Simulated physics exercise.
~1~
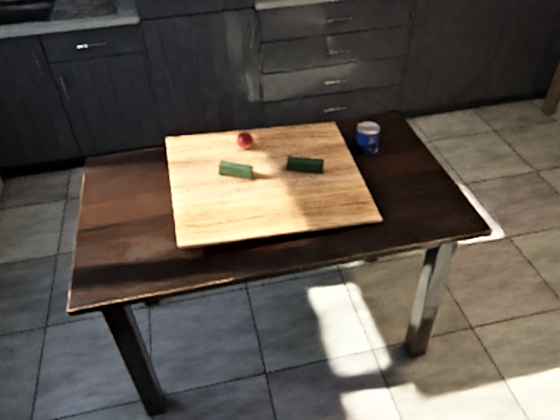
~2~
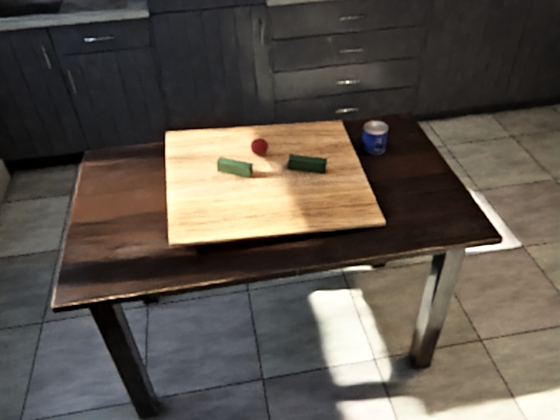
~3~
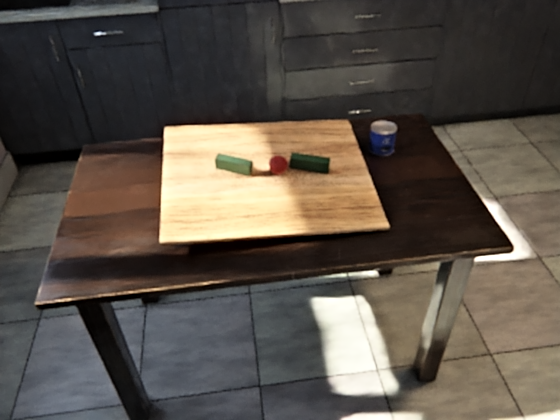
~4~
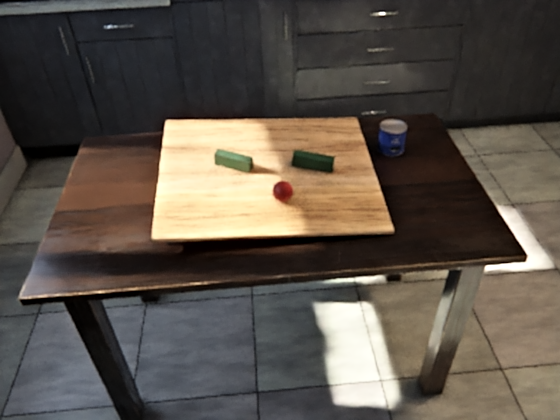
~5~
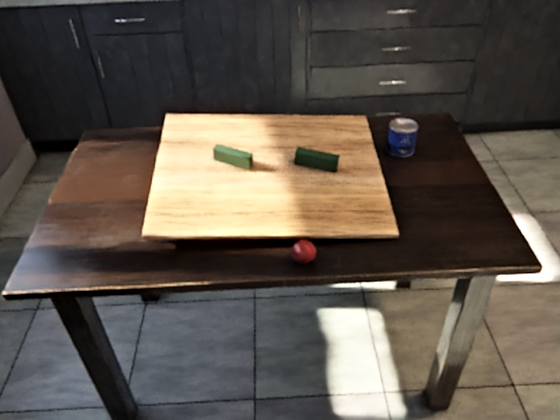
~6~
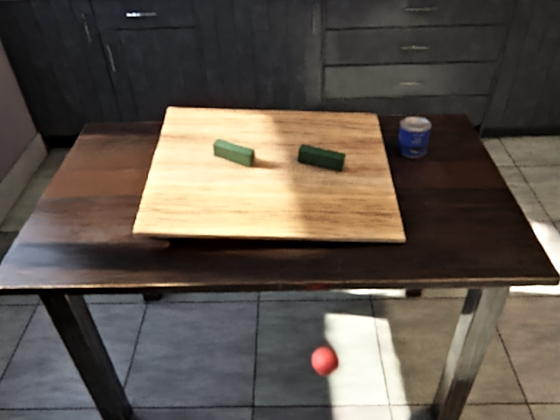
We see a wooden board on a dark table, with two green blocks on it and a blue tin beside it. A red apple rolls down the board between the blocks, crosses the near edge and drops off the table toward the floor, while the tin stays put.
